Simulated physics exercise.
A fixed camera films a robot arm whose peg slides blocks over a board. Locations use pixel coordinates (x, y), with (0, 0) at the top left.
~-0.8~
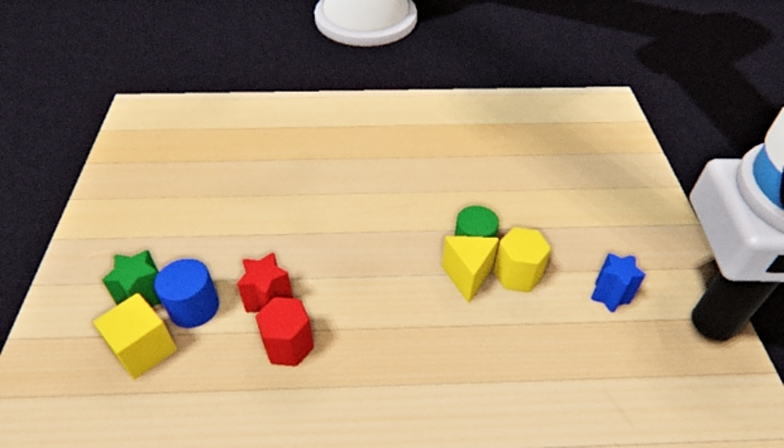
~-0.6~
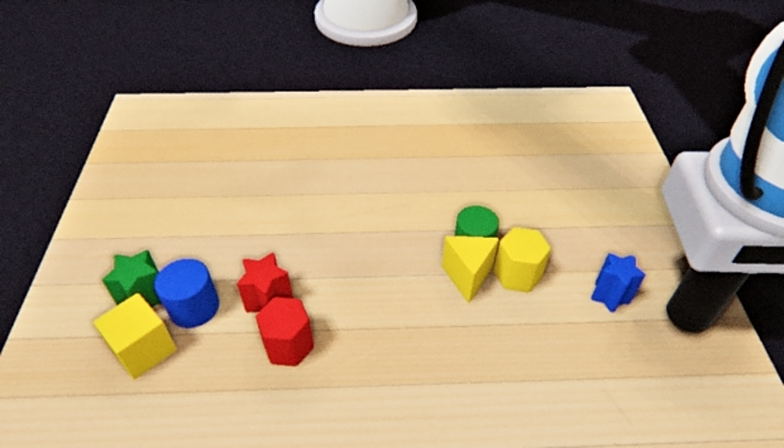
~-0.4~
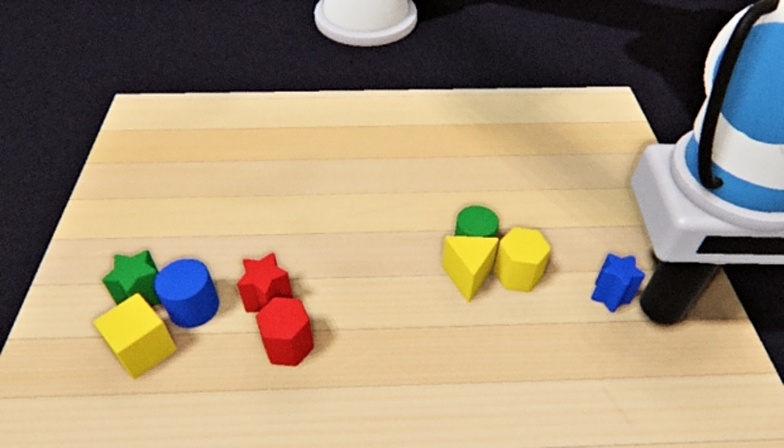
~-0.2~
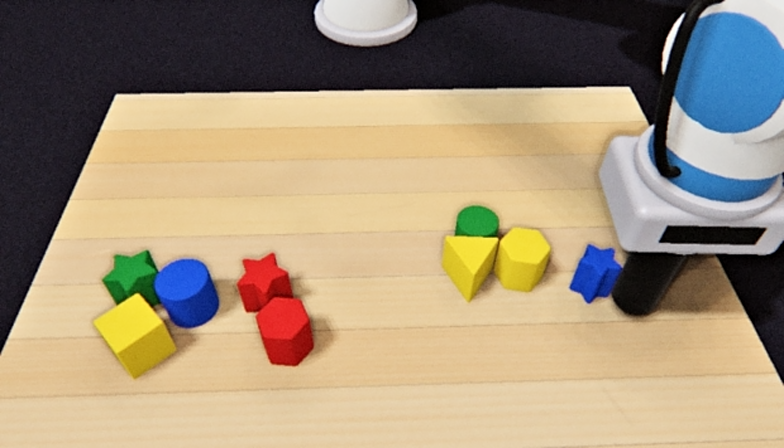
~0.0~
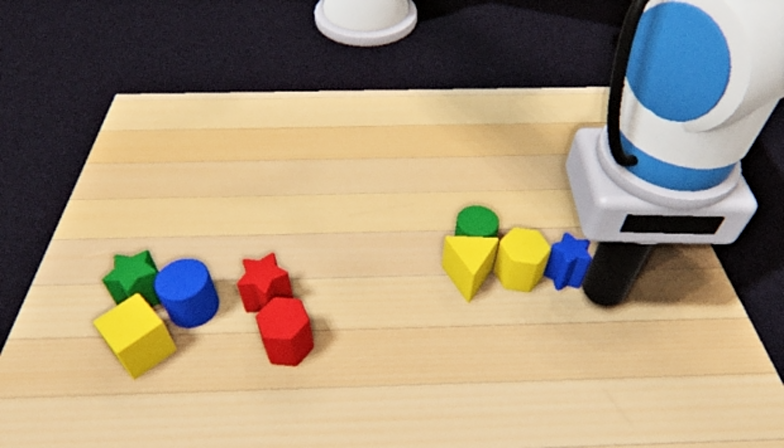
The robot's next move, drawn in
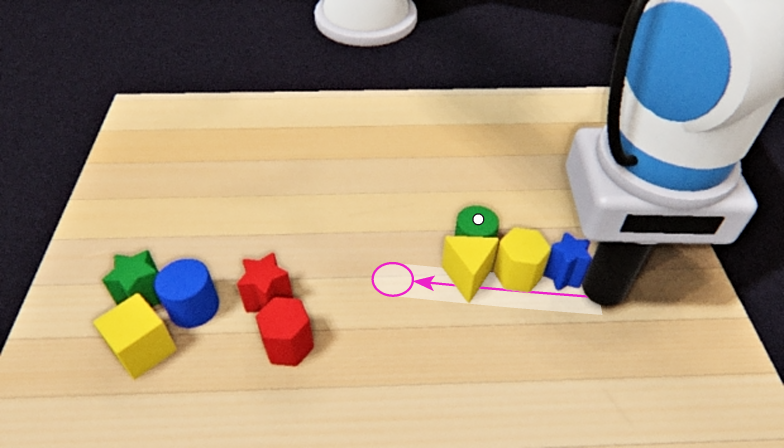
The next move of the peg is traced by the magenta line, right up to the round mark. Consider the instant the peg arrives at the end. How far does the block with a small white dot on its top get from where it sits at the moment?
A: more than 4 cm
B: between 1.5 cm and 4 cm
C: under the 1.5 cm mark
My pick is B.
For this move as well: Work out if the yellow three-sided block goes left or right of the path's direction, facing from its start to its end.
Its shift is rightward.
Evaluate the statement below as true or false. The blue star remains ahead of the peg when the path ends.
The claim does not hold.
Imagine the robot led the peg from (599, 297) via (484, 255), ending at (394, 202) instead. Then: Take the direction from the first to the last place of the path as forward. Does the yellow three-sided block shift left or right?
It will end up to the left.
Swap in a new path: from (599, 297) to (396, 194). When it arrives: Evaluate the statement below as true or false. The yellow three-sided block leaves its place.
That claim is true.
The drawn path runs in a line from (599, 297) to (393, 279); the dot is on the green circular block.
On the path given first. One third of the way, peg at (529, 284); yellow three-sided block at (466, 248), turned 20° anticlockwise; green circular block at (465, 215); yellow six-sided block at (507, 233), turned 35° anticlockwise; blue star at (553, 235), turned 95° clockwise.
Two thirds of the way, peg at (460, 278); yellow three-sided block at (434, 237); green circular block at (455, 207); yellow six-sided block at (493, 225); blue star at (553, 235), turned 95° clockwise.
At the end, peg at (393, 271); yellow three-sided block at (394, 221), turned 55° clockwise; green circular block at (455, 207); yellow six-sided block at (493, 225); blue star at (553, 235), turned 95° clockwise.
